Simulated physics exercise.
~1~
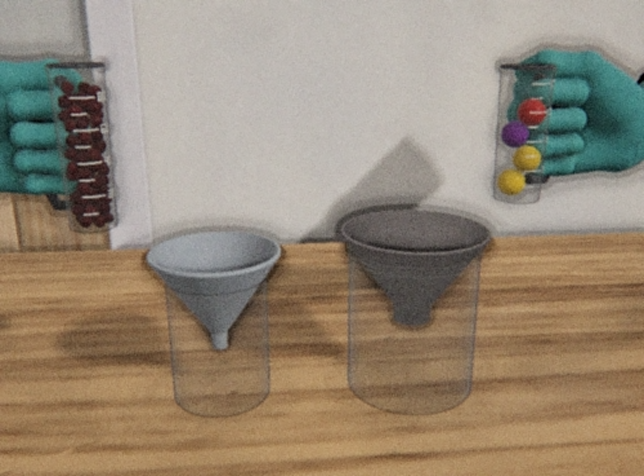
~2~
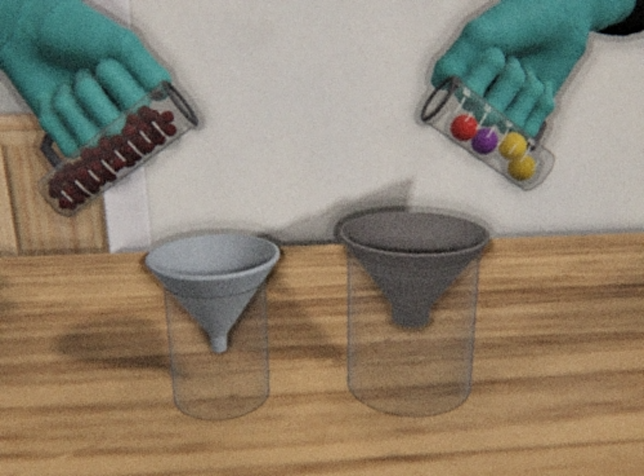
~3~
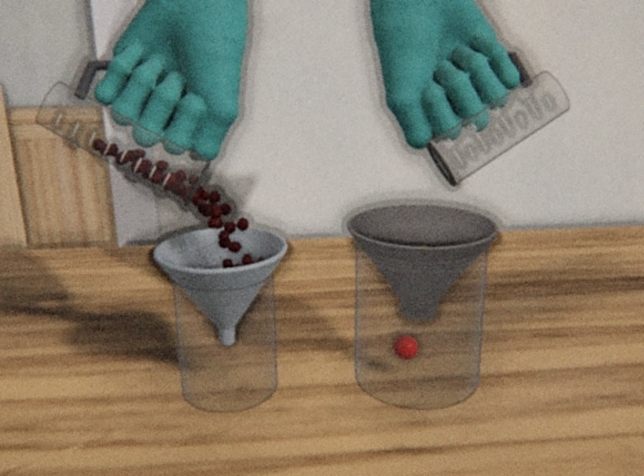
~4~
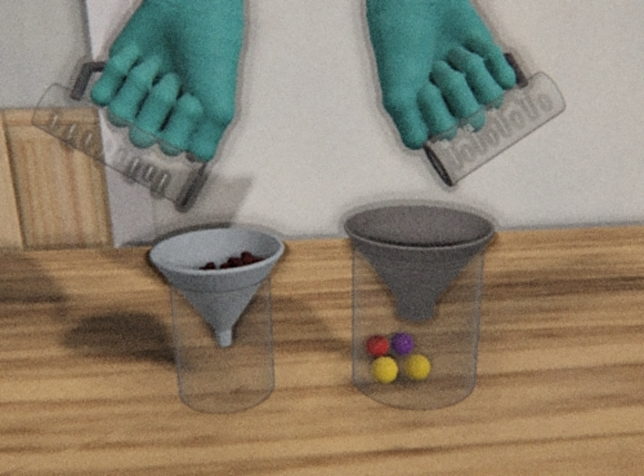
In this clip, two teal-gloved hands tip clear cups over funnels set in jars, the left pouring small dark red pieces and the right four coloured balls. The dark pieces end up stuck in the left funnel, while all the balls drop into the right jar.
